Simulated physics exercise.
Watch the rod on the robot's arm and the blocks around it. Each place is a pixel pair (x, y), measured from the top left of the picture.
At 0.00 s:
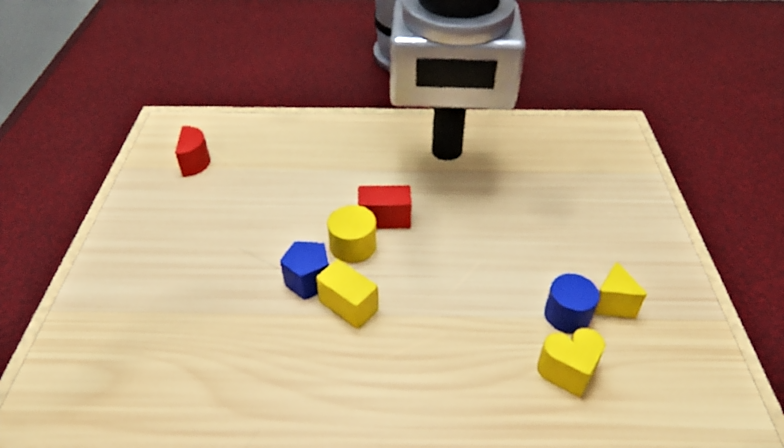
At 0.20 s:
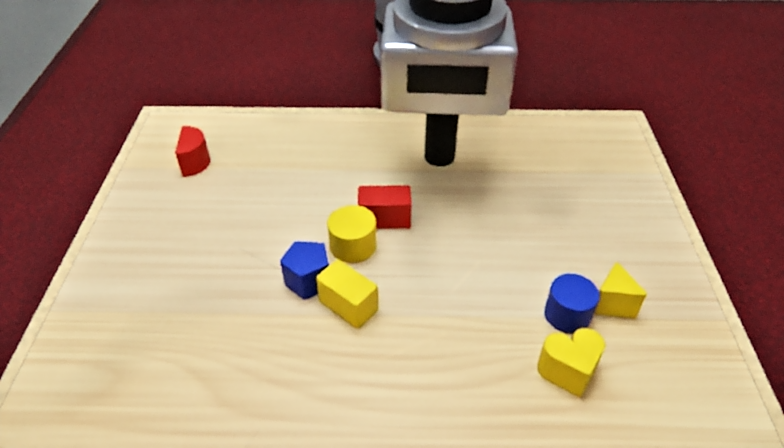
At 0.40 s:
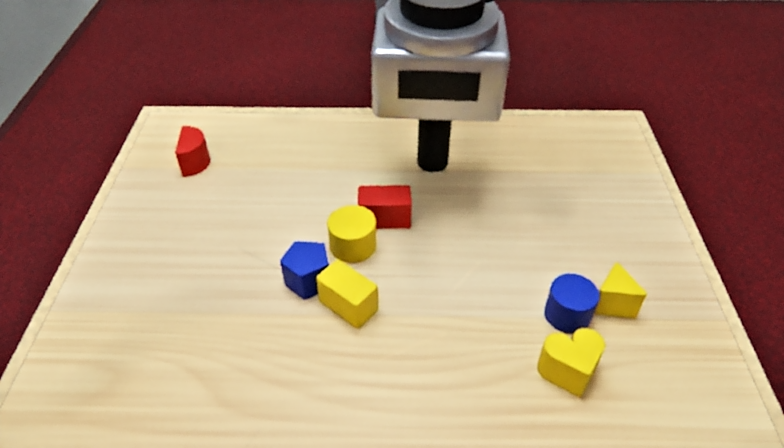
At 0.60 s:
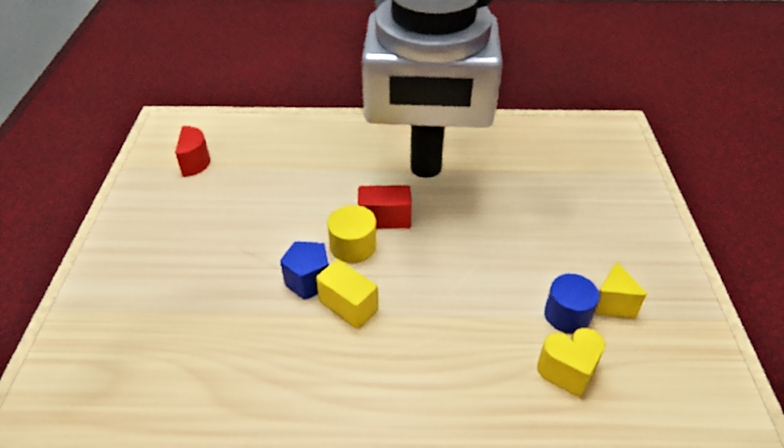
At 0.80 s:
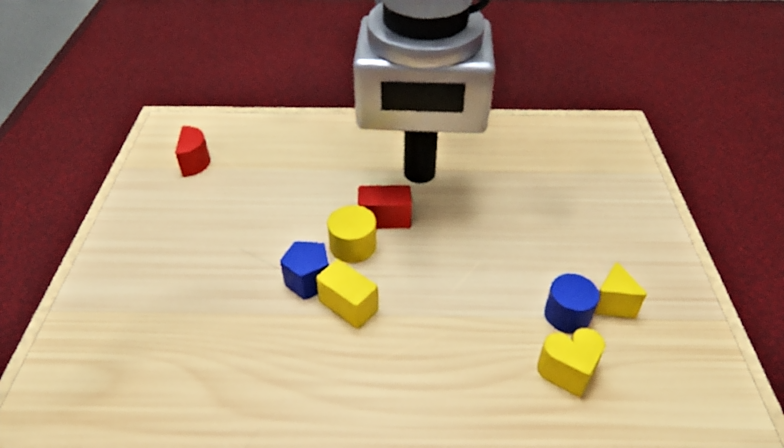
The robot arm's black rod moved a short way left and toward the viewer over a wooden board, nearing the red block, while the red, yellow and blue blocks all stayed where they were.
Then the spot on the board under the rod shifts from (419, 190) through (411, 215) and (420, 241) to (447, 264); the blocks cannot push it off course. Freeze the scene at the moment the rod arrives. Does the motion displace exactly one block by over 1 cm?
I expect so.
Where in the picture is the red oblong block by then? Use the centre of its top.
It is going to be at (382, 210).
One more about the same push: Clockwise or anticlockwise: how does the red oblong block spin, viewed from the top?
Looking down, my answer is that the red oblong block rotates clockwise.
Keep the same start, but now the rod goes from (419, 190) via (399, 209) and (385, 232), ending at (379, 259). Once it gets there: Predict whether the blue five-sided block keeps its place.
Here the blue five-sided block moves off its spot.
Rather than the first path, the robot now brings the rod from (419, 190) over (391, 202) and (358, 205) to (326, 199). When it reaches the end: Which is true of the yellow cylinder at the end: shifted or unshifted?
The yellow cylinder is moved.
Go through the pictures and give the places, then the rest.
In the first frame, rod's lower end (447, 151); yellow cylinder (351, 221); red oblong block (384, 195).
In the second frame, rod (440, 157); blocks still.
In the third frame, rod (433, 163); blocks still.
In the fourth frame, rod (426, 168); blocks still.
In the fifth frame, rod (419, 173); yellow cylinder (351, 221); red oblong block (384, 195).
On the path given first. One third of the way, rod (411, 198); red oblong block (384, 204), turned 40° clockwise.
Two thirds of the way, rod (422, 225); yellow cylinder (346, 223); red oblong block (382, 210), turned 75° clockwise.
At the end, rod (449, 247); yellow cylinder (346, 223); red oblong block (382, 210), turned 75° clockwise.
